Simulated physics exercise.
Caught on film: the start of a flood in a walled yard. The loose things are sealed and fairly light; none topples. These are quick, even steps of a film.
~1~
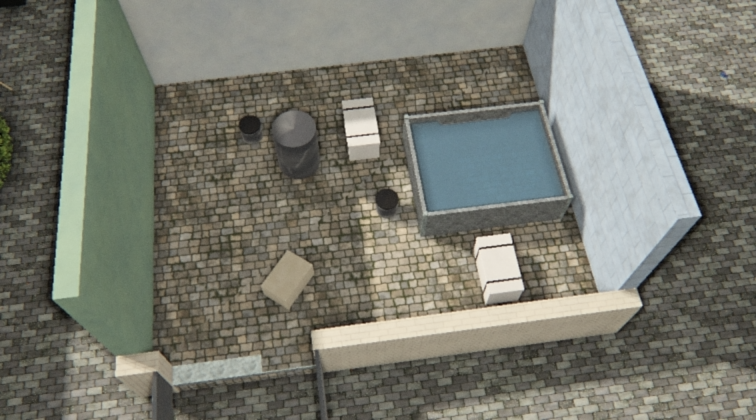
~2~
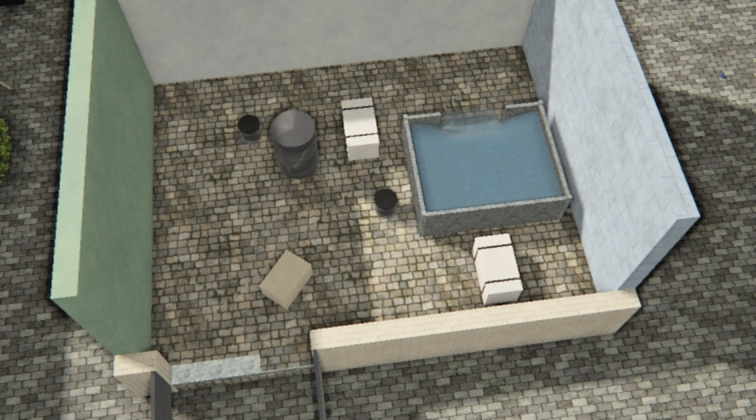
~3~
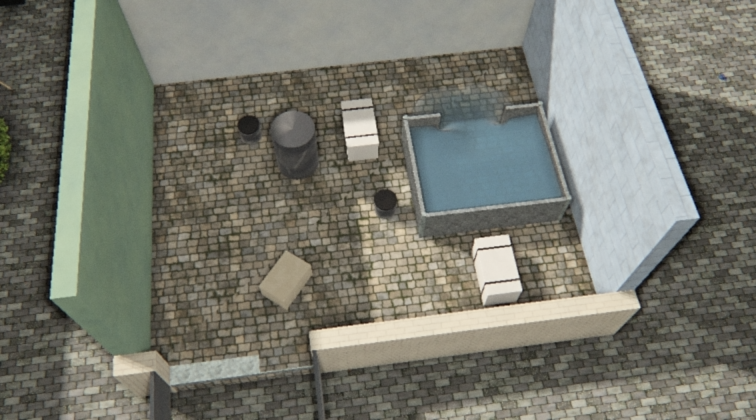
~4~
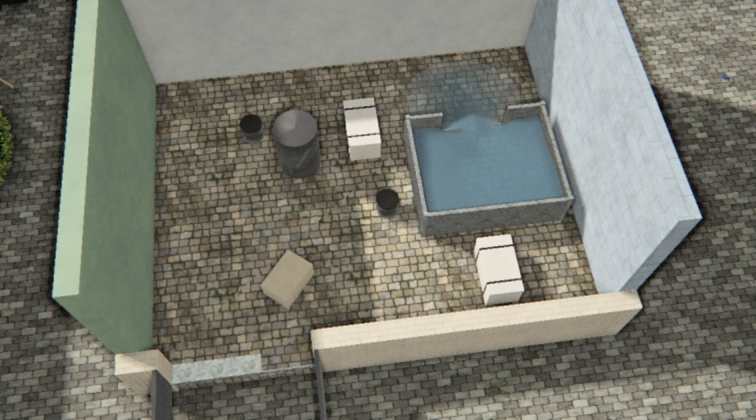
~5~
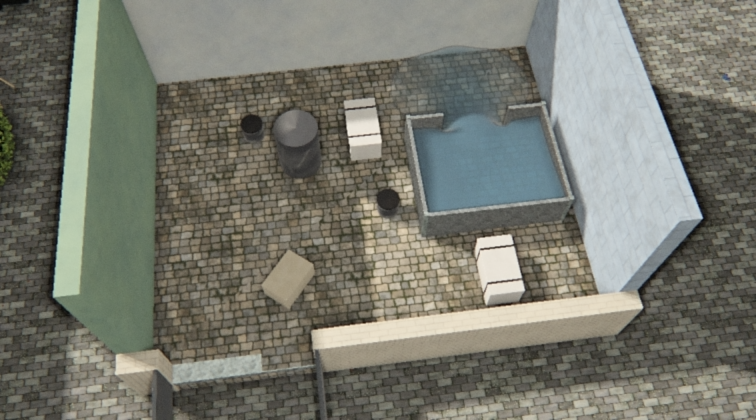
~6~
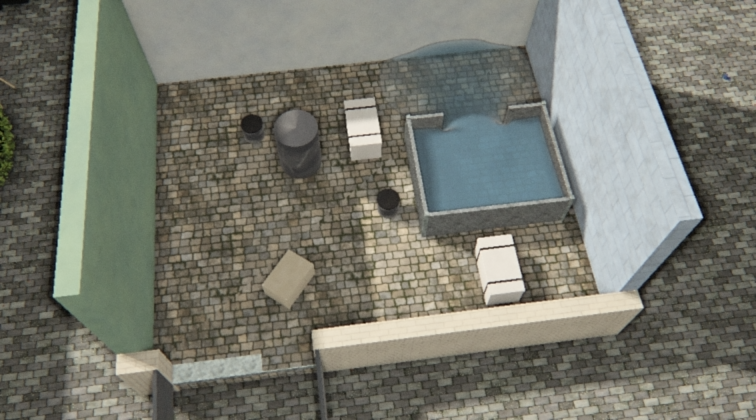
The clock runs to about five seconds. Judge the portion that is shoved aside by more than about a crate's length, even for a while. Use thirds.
That comes to under a third.
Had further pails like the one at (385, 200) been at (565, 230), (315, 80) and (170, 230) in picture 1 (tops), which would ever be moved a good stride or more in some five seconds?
In that order: Less than that, that far or more, less than that.
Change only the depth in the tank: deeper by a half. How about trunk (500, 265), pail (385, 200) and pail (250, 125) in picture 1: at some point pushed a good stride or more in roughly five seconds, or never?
In that order: Never so far, short of that, shifted that much.
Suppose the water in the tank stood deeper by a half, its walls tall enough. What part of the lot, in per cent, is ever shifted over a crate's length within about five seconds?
Close to 20 %.
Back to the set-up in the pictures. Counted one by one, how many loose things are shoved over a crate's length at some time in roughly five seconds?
I count 1.
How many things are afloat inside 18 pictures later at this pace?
That makes 0.
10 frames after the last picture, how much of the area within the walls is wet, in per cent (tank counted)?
Near 40 in a hundred.
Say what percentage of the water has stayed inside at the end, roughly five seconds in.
I make it 100 per cent.
A moment on, 0 of 5 are well off their spots; 0 afloat.
Next, 0 of 5 are well off their spots; 0 afloat.
Later, 1 of 5 are well off their spots; 0 afloat.
In the end, 1 of 5 are well off their spots, and 1 have been at some point; 0 afloat.
